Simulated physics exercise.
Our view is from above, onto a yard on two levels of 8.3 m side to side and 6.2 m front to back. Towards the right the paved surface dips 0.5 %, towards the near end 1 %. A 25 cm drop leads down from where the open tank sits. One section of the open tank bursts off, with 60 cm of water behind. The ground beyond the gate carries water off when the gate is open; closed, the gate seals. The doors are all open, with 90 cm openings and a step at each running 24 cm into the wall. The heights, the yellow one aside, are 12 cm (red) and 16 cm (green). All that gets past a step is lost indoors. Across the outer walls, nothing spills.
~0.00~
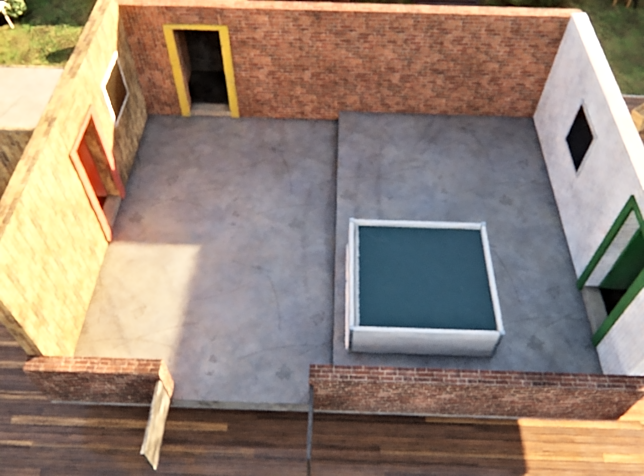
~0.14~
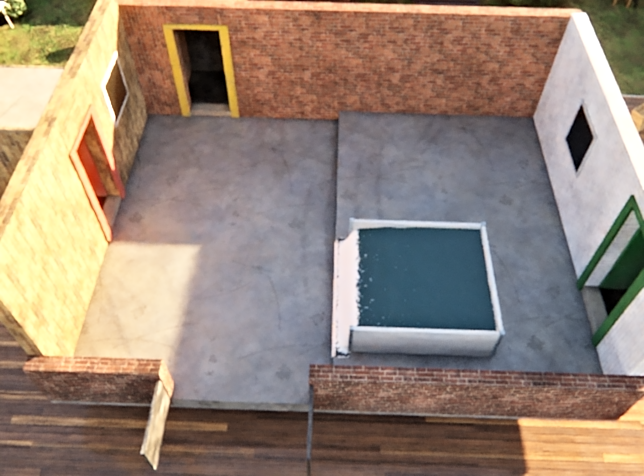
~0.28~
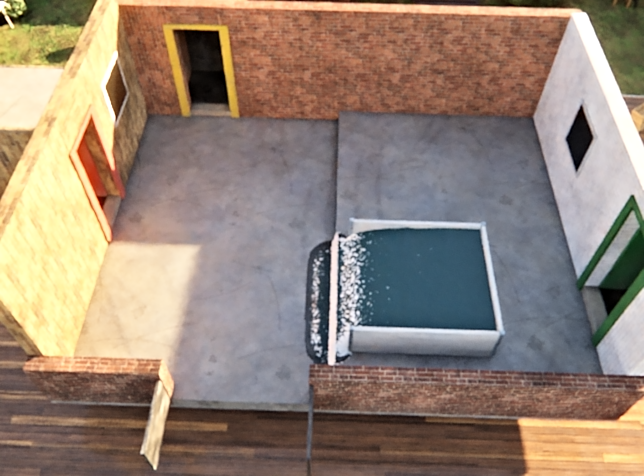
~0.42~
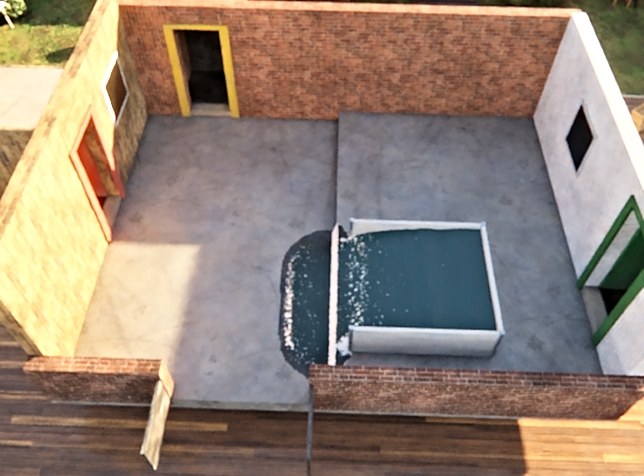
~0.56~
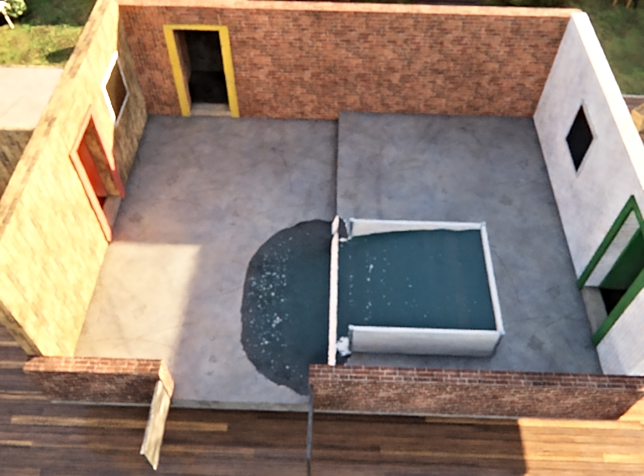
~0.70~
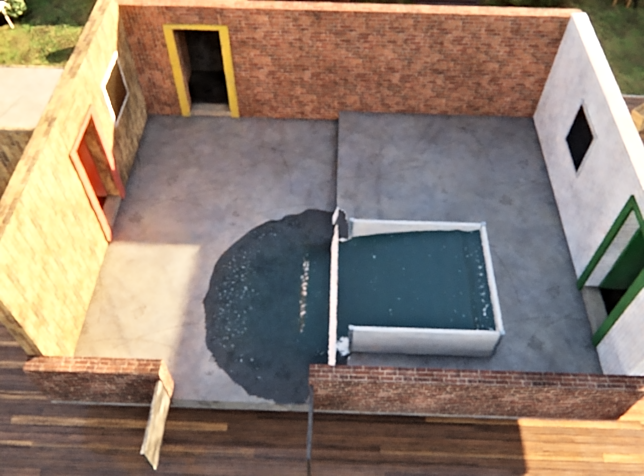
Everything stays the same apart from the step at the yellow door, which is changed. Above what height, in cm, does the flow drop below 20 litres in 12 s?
About 9.5 cm.
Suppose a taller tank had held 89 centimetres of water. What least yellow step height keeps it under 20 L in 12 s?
You'd need a step of close to 17 cm.
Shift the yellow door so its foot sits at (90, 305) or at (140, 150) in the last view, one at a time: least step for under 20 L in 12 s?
25 and 6.5 cm.
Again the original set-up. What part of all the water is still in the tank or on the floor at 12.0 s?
About 64 per cent.
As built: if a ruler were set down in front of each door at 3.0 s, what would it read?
Lab note, cm: Yellow 0; red 22; green 0.
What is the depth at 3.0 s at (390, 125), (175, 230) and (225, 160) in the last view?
Some 0, 5 and 1 cm.
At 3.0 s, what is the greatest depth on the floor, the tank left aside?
36 cm.
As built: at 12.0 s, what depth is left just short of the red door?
Lab note: Depth approx. 6.5 cm.
After 1.4 s water covers 30 % of the floor, deepest (26 cm) near (346, 330); it has not reached the yellow door.
After 3.0 s water covers 40 % of the floor, deepest (36 cm) near (124, 382); it has not reached the yellow door.
After 12.0 s water covers 55 % of the floor, deepest (9 cm) near (115, 371); 4 cm at the yellow door, 3 litres in over its 13 cm step.
At the yellow door as built, the water arrived by 4.0 s and peaked near 14 cm at 5.6 s.
Run again over the same 12 s with other heights there, 30 litres in over 8.5 cm, 11 litres over 11 cm. The limit of 20 litres is kept from about 9.5 cm up.
